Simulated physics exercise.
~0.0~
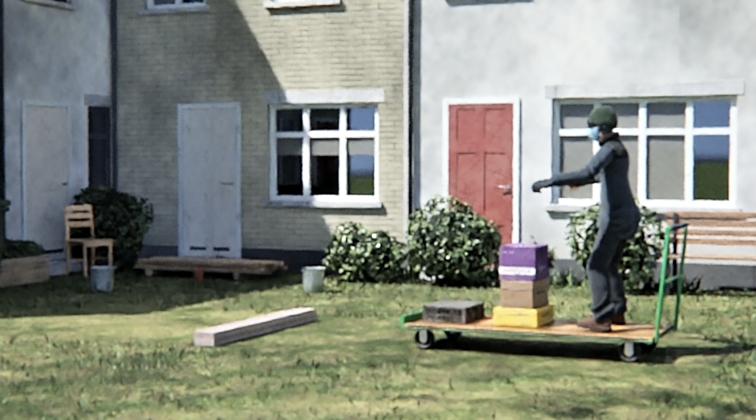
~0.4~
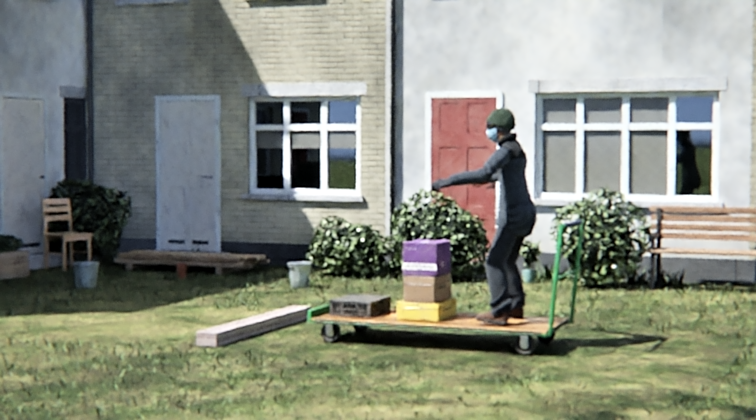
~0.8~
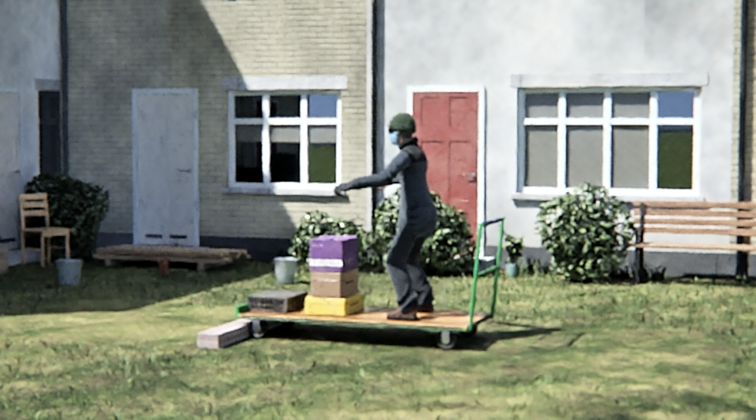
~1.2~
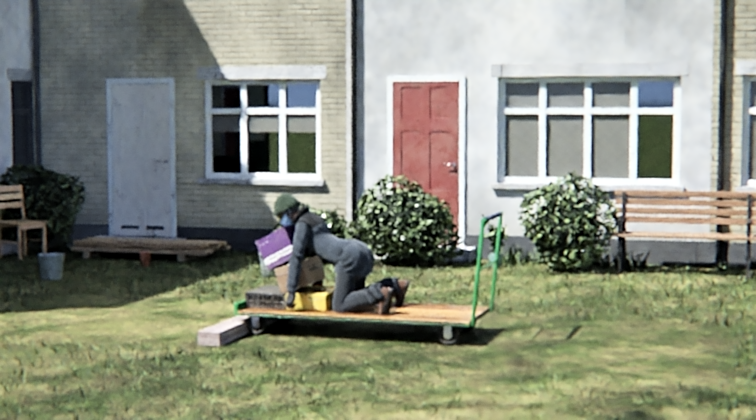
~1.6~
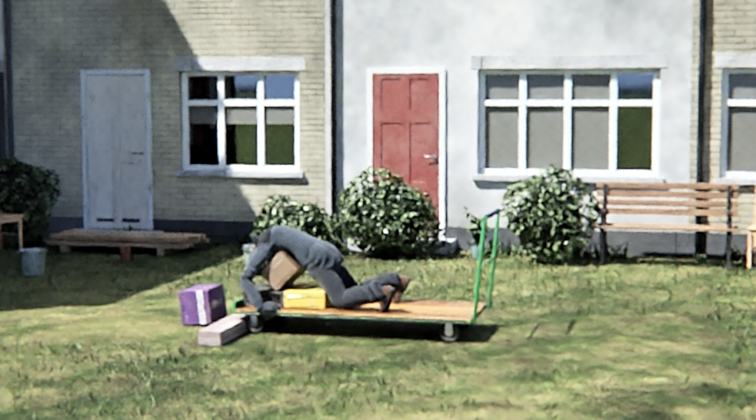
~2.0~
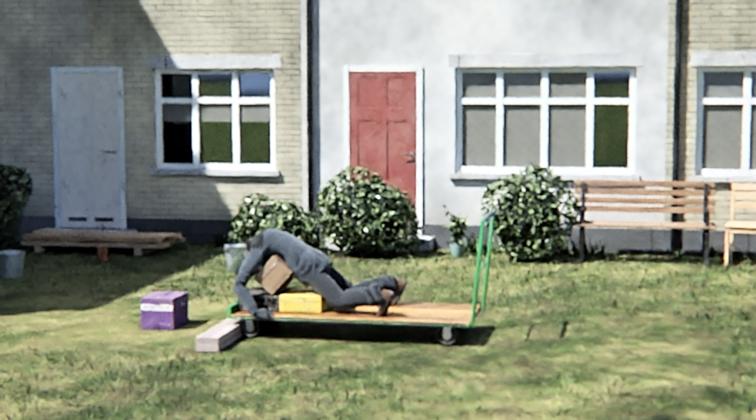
On a lawn, a cart stops at a kerb, folding its rider forward and spilling a purple parcel.
